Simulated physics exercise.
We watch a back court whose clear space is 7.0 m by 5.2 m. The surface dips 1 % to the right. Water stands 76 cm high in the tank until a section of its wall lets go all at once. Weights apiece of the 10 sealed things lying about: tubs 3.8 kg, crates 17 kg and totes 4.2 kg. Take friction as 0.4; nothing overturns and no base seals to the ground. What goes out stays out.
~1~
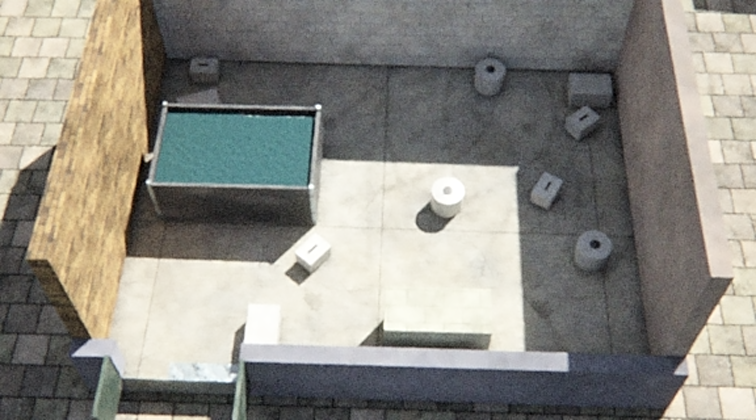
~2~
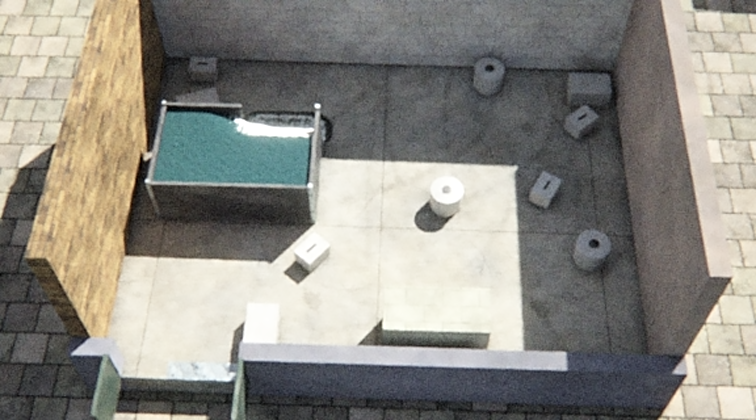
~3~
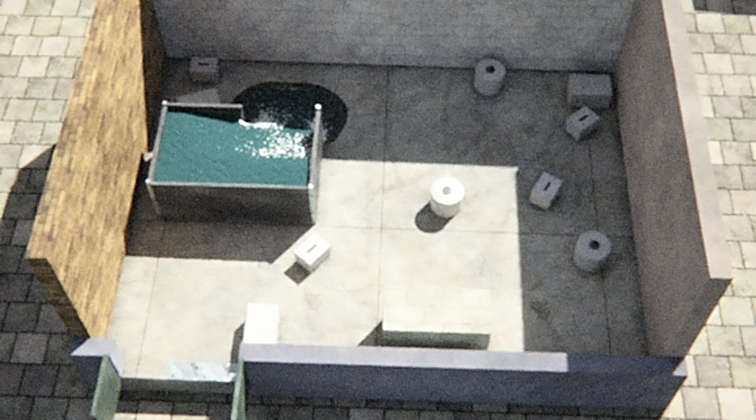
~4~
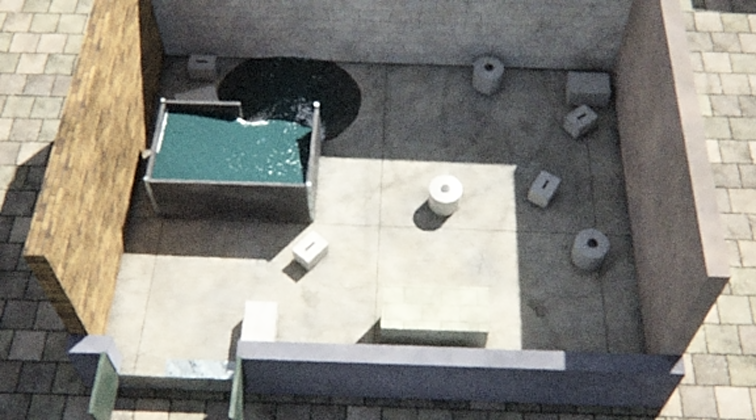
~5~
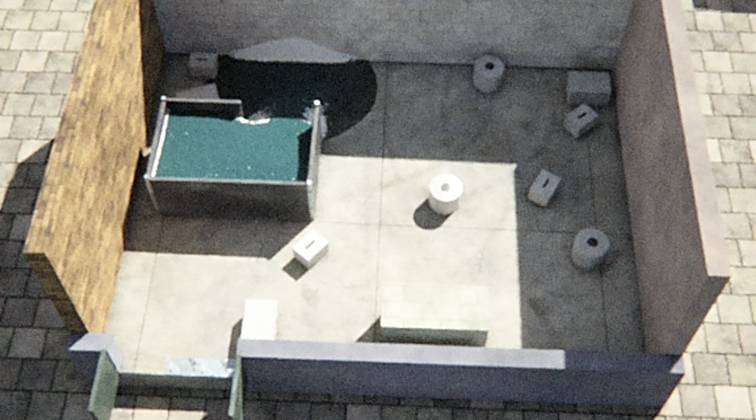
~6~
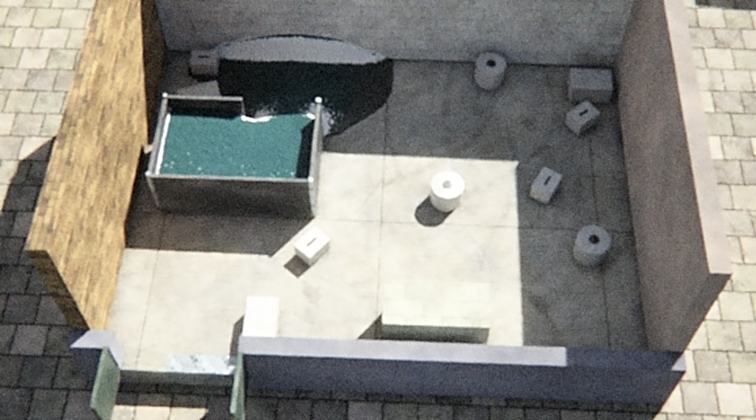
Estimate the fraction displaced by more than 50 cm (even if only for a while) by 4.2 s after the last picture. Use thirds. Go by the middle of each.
It is at least two thirds.
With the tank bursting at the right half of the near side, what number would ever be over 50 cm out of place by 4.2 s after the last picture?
In that case 5 of them.
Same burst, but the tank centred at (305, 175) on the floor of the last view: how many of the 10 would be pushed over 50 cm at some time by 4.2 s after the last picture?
Then 7.
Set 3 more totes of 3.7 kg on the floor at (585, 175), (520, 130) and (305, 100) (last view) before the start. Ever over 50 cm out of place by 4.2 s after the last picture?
In turn: More, past it, more.
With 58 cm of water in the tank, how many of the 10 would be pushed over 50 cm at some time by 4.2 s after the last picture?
Then 7.
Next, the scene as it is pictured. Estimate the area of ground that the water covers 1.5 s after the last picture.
Roughly 14 m2.
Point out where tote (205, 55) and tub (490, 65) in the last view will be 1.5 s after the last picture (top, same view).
Near (168, 101) and (573, 95).
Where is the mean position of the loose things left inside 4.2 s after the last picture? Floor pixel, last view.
Around (420, 242).
Then, 0.4 s after the last picture 0 of 10 are over 50 cm from their spots; 0 afloat.
Then, 1.5 s after the last picture 2 of 10 are over 50 cm from their spots; 2 afloat.
Then, 2.8 s after the last picture 5 of 10 are over 50 cm from their spots; 5 afloat.
Then, 4.2 s after the last picture 7 of 10 are over 50 cm from their spots, and 7 have been at some point; 6 afloat.
